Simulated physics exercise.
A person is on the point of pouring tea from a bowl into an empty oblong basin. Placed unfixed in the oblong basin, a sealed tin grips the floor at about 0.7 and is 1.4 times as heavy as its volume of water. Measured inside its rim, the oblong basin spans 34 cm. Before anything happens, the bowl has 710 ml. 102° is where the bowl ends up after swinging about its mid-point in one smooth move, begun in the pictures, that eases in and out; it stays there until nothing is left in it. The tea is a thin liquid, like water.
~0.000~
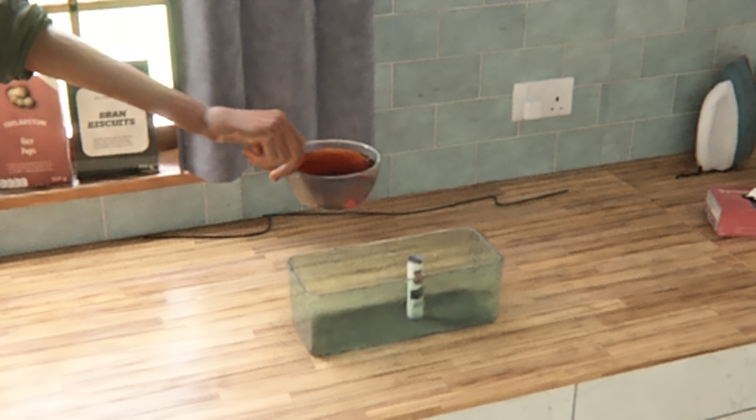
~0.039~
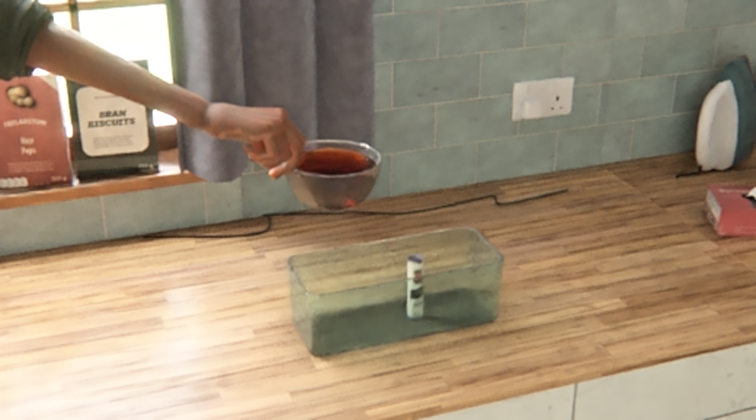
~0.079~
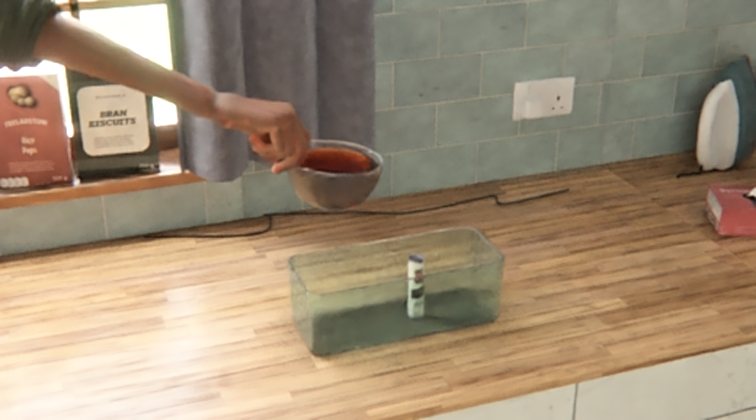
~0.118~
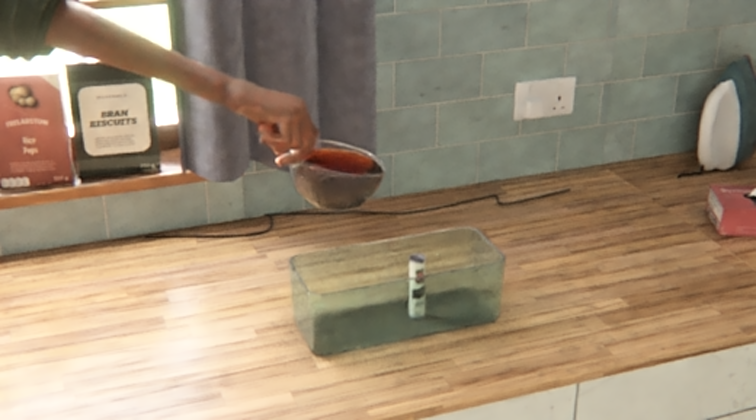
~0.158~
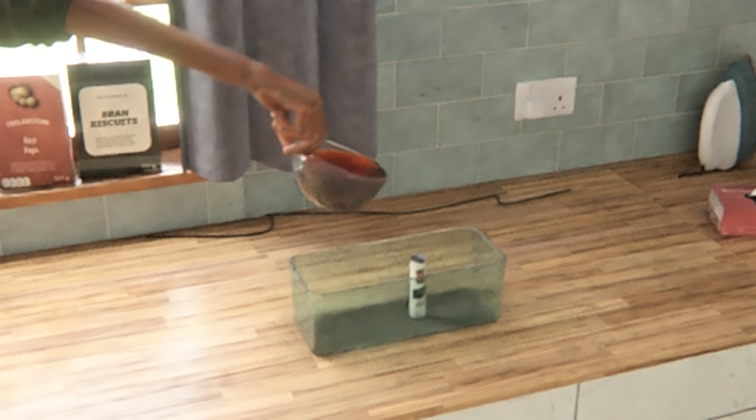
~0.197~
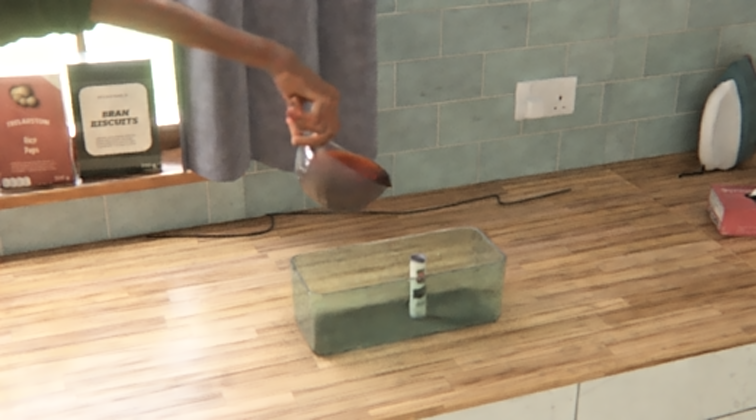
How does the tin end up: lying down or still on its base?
It ends up lying down.
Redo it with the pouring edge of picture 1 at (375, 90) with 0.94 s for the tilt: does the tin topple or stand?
After that, the tin stays vertical.
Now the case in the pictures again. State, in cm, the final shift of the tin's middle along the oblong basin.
Around 7.5 cm.
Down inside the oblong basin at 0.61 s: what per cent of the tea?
I'd put it at roughly 94 per cent.
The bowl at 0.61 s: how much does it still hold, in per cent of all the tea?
I'd say some 0 per cent remains.
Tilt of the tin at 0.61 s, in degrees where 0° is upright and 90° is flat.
About 5°.
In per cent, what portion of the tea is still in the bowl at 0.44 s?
Fraction remaining: Approx. 12 per cent.
By 0.44 s the tilt is 99° and 13 per cent is still to pour; the tin stands where it began.
By 0.61 s the tilt is 102° and 0 per cent is still to pour; the tin leans 5°.
By 0.79 s the tilt is 102° and 0 per cent is still to pour; the tin leans 19°.
By 0.99 s the tilt is 102° and 0 per cent is still to pour; the tin lies on its side.
At rest the tin lies on its side.
